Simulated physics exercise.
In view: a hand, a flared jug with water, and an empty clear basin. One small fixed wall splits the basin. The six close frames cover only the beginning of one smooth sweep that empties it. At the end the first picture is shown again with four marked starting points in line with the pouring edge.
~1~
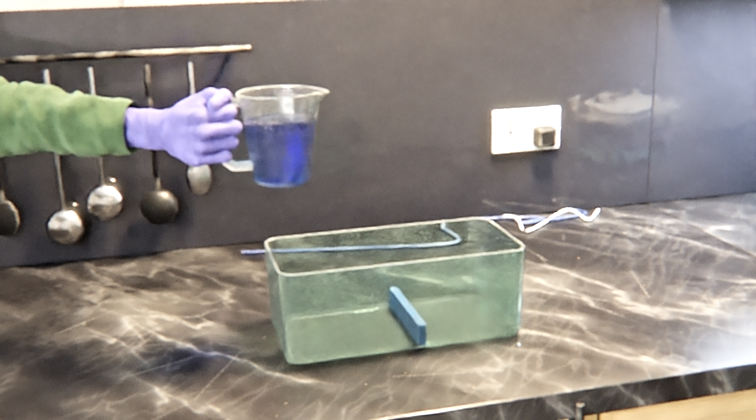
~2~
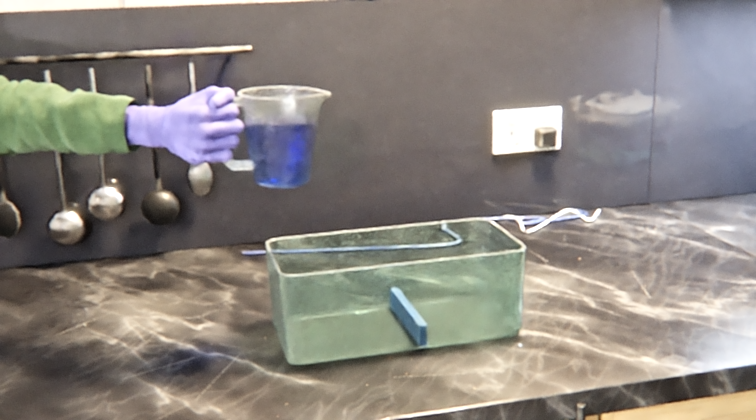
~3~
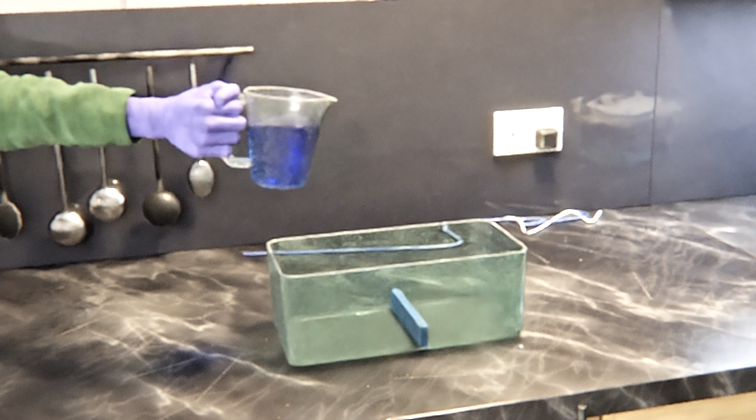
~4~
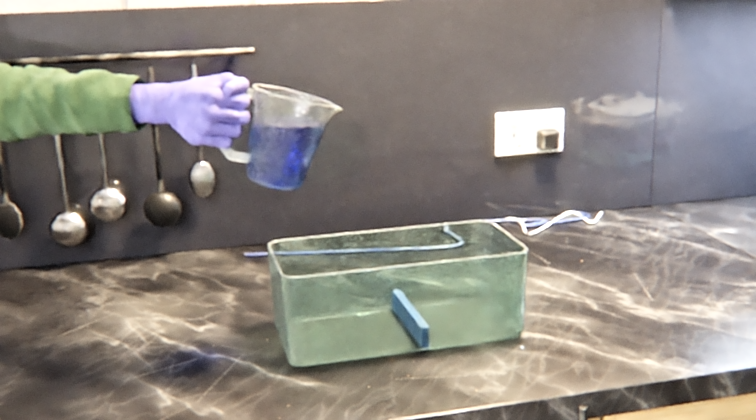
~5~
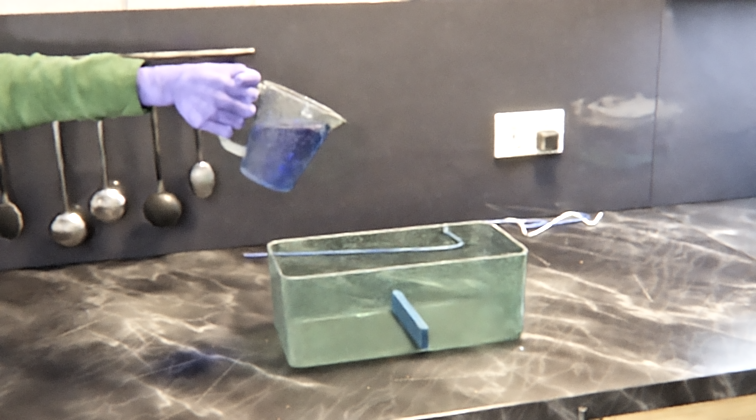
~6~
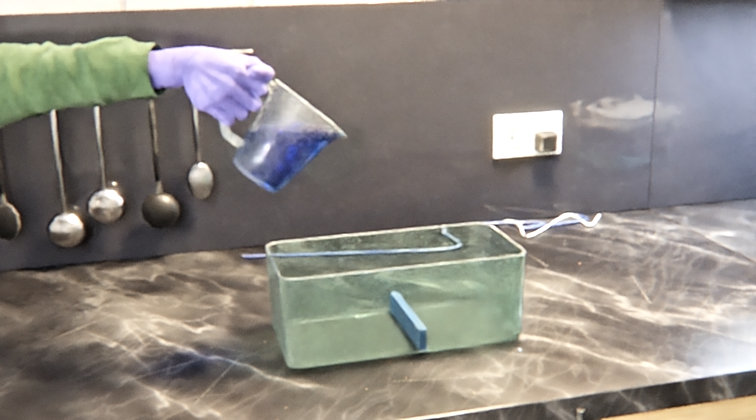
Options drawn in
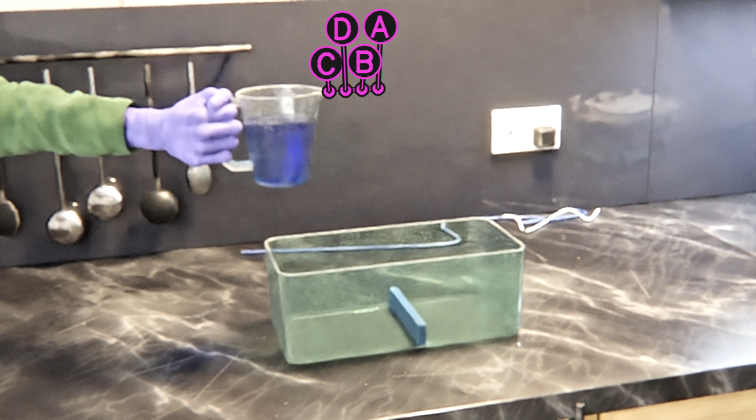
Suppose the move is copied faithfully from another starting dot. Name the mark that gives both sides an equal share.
Best: D.
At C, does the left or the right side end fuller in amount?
The left one.
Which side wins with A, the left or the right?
The right side.
On the marked copy, A at (378, 88); B at (361, 89); C at (329, 91); D at (345, 90).
For place A, about 11 % ends left of the wall and 87 % right of it.
For place B, about 8 % ends left of the wall and 90 % right of it.
For place C, about 92 % ends left of the wall and 4 % right of it; 4 % is lost outside.
For place D, about 54 % ends left of the wall and 45 % right of it.
